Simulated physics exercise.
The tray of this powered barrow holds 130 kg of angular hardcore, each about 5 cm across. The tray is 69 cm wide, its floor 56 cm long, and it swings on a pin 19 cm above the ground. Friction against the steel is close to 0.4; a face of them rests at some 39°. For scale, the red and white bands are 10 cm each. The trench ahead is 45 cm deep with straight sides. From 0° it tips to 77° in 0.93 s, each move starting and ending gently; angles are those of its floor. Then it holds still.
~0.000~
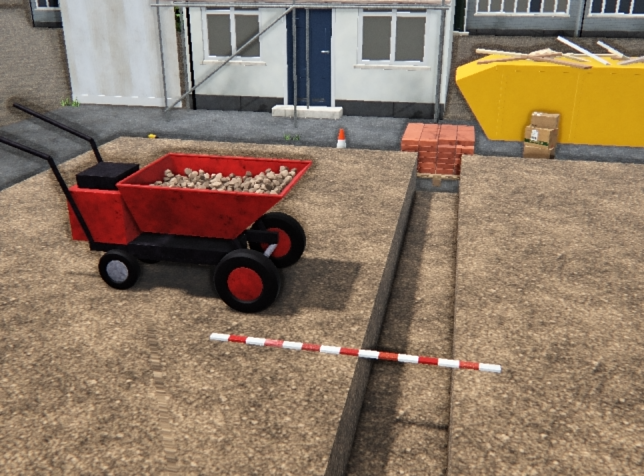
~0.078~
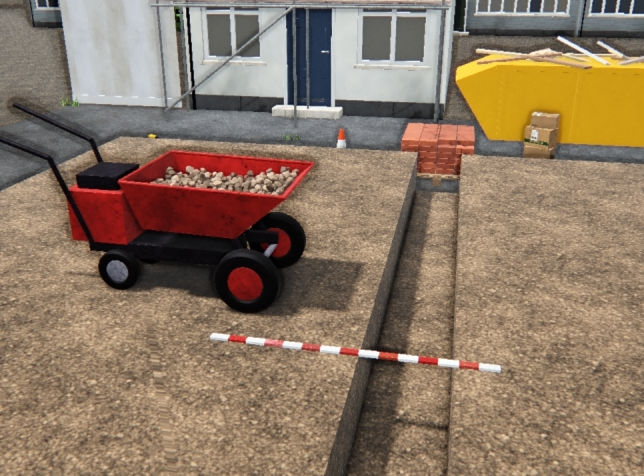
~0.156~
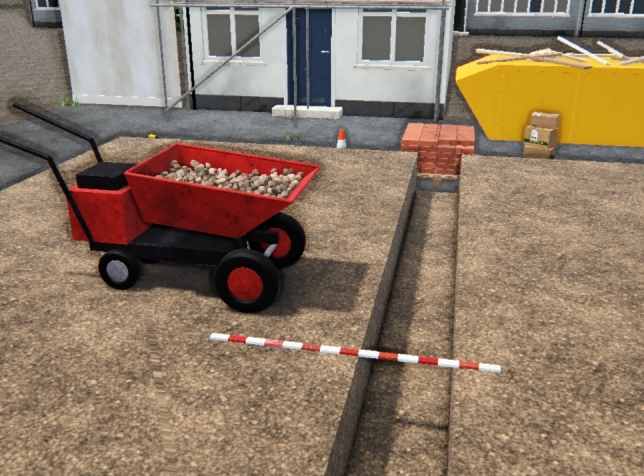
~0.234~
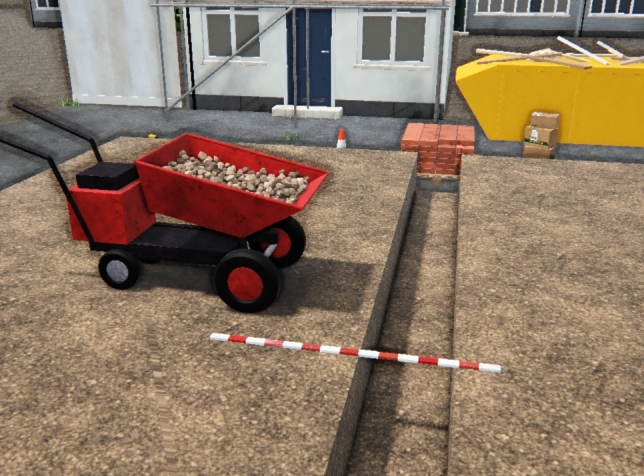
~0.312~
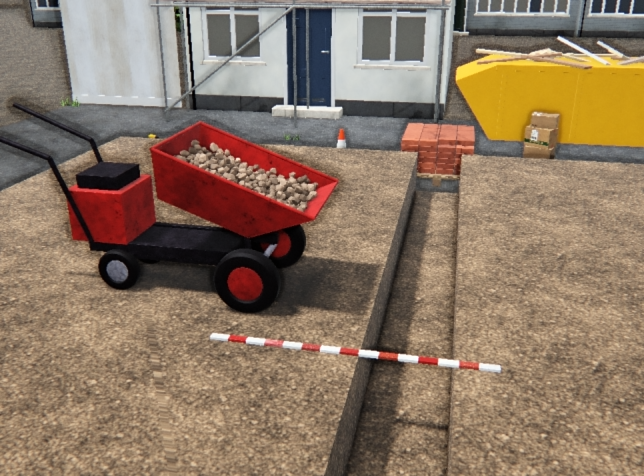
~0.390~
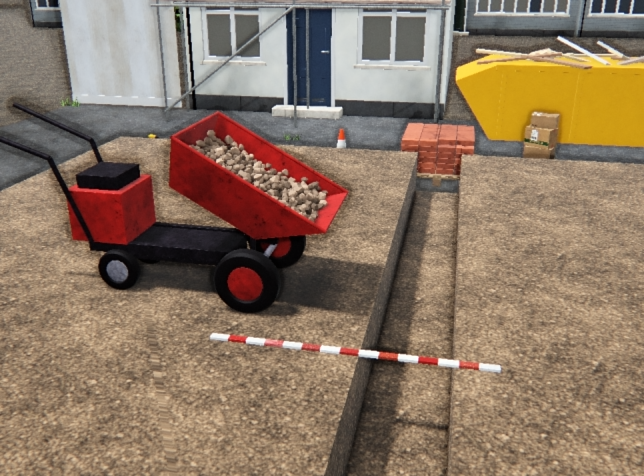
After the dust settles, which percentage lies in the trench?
Close to 78 in a hundred.
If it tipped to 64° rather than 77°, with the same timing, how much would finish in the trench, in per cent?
Then about 95 per cent.
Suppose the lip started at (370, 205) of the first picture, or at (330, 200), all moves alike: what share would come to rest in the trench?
First some 60, then 100 per cent.
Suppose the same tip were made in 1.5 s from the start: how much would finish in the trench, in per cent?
Then about 80 per cent.
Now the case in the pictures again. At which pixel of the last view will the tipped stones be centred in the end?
Their middle is at about (417, 361).
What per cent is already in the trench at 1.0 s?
Some 30 per cent.
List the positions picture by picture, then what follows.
In the first frame, lip at (283, 197), floor tilted 0°, highest stones at (277, 177).
In the second frame, the tray is at 2°, its lip at (285, 198); the top of the load is at (274, 177); the stones move at 0.3 m/s on average.
In the third frame, lip at (292, 202), floor tilted 6°, highest stones at (215, 171); the stones move at 0.6 m/s on average.
In the fourth frame, lip at (303, 209), floor tilted 12°, highest stones at (193, 162); the stones move at 0.8 m/s on average.
In the fifth frame, lip at (314, 219), floor tilted 20°, highest stones at (198, 151); the stones move at 1.0 m/s on average.
In the sixth frame, the tray is at 29°, its lip at (326, 232); the top of the load is at (209, 143); the stones move at 1.1 m/s on average.
After 0.7 s the floor is at 65°; 100 % in the tray; the foremost stones are at (352, 271).
After 1.0 s the floor is at 77°; 60 % in the tray, 10 % short of the trench, 30 % in the trench; the foremost stones are at (429, 345).
After 1.4 s the floor is at 77°; 20 % in the tray, 9 % short of the trench, 70 % in the trench; the foremost stones are at (448, 364).
After 3.3 s the floor is at 77°; 12 % in the tray, 10 % short of the trench, 78 % in the trench; the foremost stones are at (447, 375).
